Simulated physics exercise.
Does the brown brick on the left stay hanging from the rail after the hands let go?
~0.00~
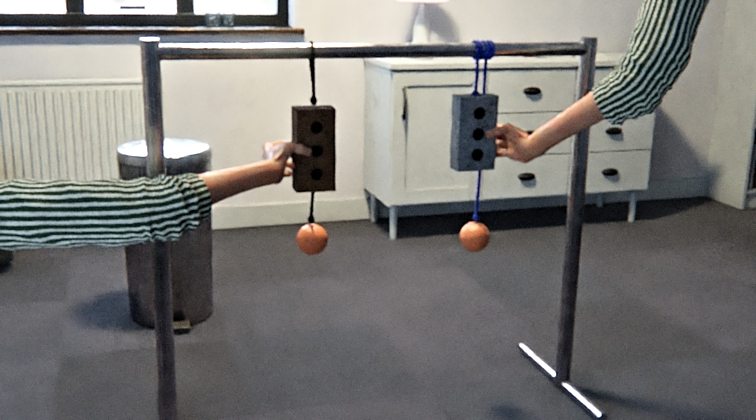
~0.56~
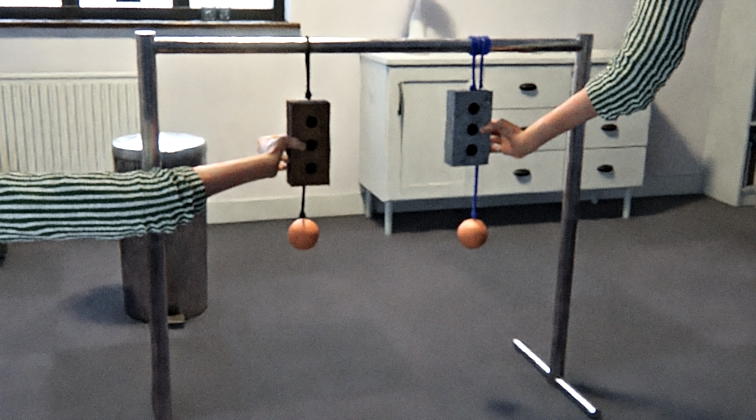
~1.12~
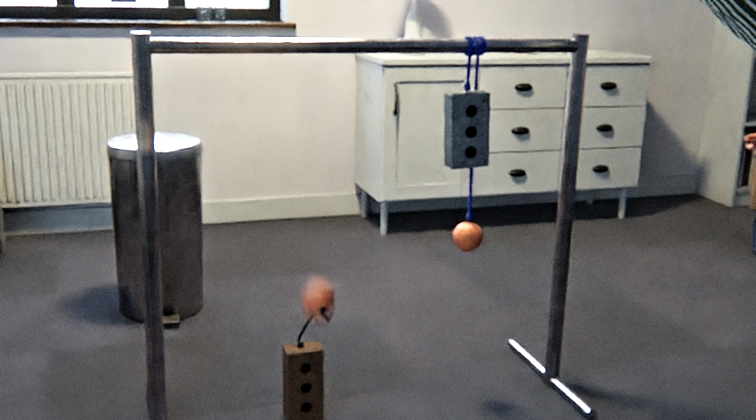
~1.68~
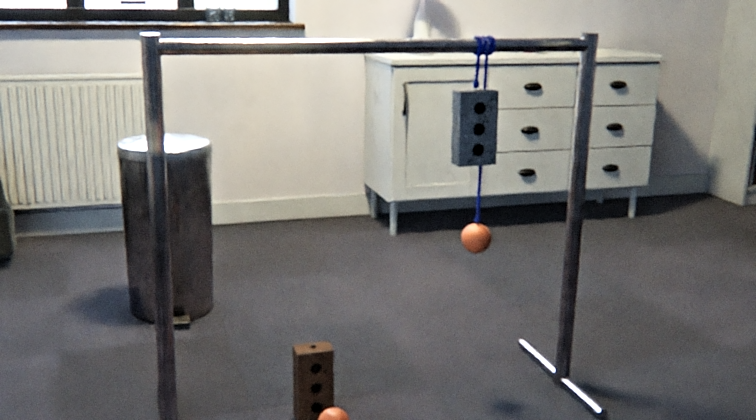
No, the brown brick drops to the floor and its cord comes off the rail. Only the grey paver on the right is still hanging at the end.
A brown brick with dark holes hangs by a dark cord on the left of a metal rail, with a small orange below it, in a grey-floored room seen from the front. To the right, a grey paver hangs on a blue cord above another orange, with a white chest of drawers behind. Hands in striped green sleeves steady both blocks, then let go and draw away. The brick drops to the floor, its cord coming off the rail, and its orange comes down after it. The brick ends upright on the floor, while the grey paver still hangs.
